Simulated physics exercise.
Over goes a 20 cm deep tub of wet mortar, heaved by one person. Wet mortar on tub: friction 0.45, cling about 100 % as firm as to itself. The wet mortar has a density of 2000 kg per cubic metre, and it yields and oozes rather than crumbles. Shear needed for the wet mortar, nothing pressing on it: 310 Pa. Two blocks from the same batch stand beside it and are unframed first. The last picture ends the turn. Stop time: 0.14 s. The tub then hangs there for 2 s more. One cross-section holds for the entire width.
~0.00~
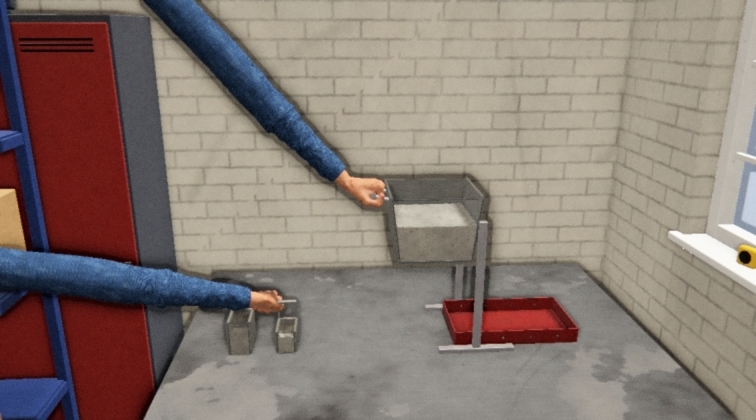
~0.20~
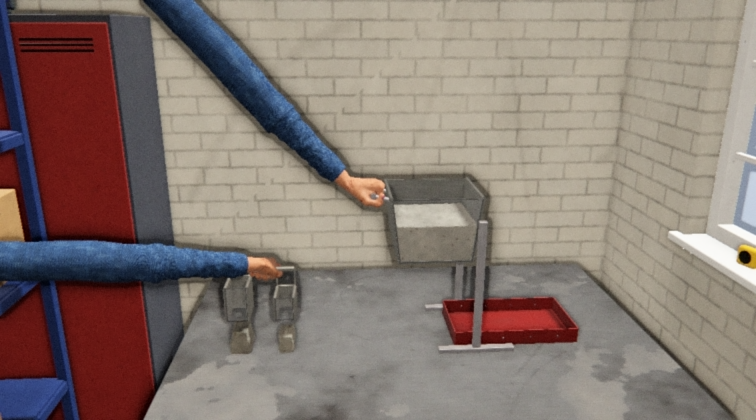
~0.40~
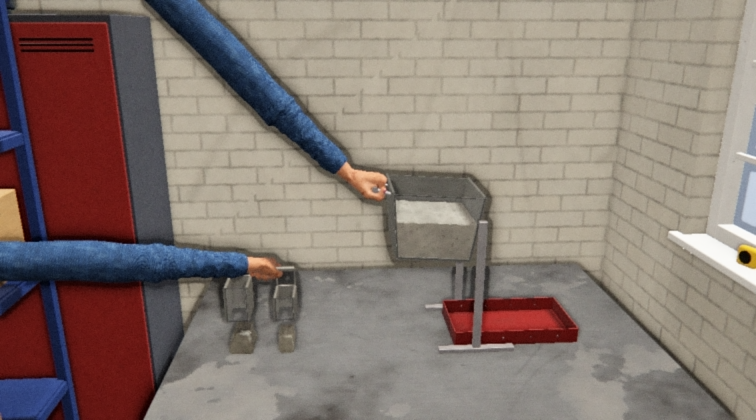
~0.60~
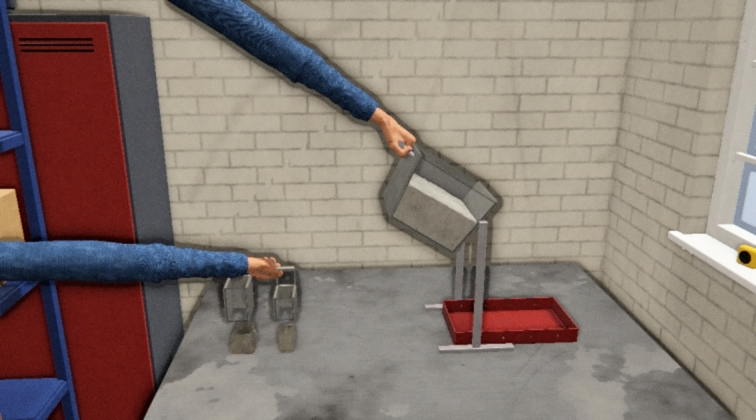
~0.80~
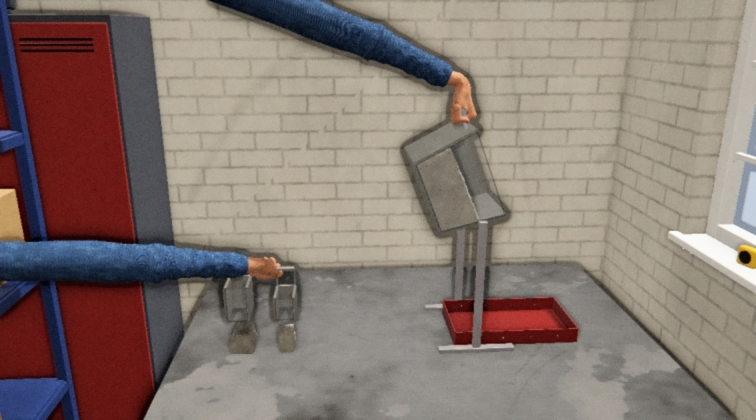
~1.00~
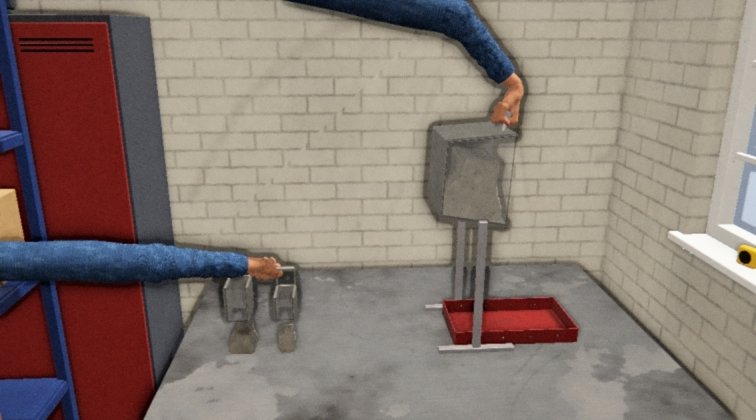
Two hands unframe a pair of small grey blocks, then one tips a tub of grey mortar steeply rightward.
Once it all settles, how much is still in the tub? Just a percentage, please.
I would say about 42 percent.
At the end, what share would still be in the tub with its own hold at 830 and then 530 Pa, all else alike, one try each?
Respectively, close to 45 % and close to 55 %.
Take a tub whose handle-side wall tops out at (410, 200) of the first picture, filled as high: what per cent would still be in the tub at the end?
It would be near 50 %.
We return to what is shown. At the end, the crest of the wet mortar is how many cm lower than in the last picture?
Roughly 11 cm.
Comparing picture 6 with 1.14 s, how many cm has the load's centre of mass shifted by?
8 cm.
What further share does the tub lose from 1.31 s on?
Near 5 %.
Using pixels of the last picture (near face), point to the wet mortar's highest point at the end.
The highest point is near (464, 197) in the last picture.
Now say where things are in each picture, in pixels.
Handle-side rim at (393, 200), tilt 0 degrees; crest of the wet mortar at (475, 225); block heights 9.3 cm, 6.0 cm (left to right), in the first frame.
Handle-side rim at (393, 200), tilt 0 degrees; crest of the wet mortar at (475, 225); block heights 8.0 cm, 5.9 cm (left to right), in the second frame.
Handle-side rim at (395, 194), tilt 4 degrees; crest of the wet mortar at (402, 222); block heights 7.4 cm, 5.9 cm (left to right), in the third frame.
Handle-side rim at (422, 156), tilt 32 degrees; crest of the wet mortar at (412, 185); block heights 7.3 cm, 5.9 cm (left to right), in the fourth frame.
Handle-side rim at (478, 132), tilt 69 degrees; crest of the wet mortar at (452, 150); block heights 7.3 cm, 5.9 cm (left to right), in the fifth frame.
Handle-side rim at (517, 137), tilt 93 degrees; crest of the wet mortar at (469, 160); block heights 7.3 cm, 5.9 cm (left to right), in the sixth frame.
After 1.14 s, the tub is at 93 degrees and holds 71 %.
After 1.31 s, the tub is at 93 degrees and holds 47 %.
After 1.48 s, the tub is at 93 degrees and holds 45 %.
After 1.65 s, the tub is at 93 degrees and holds 45 %.
After 3.00 s, the tub is at 93 degrees and holds 42 %.
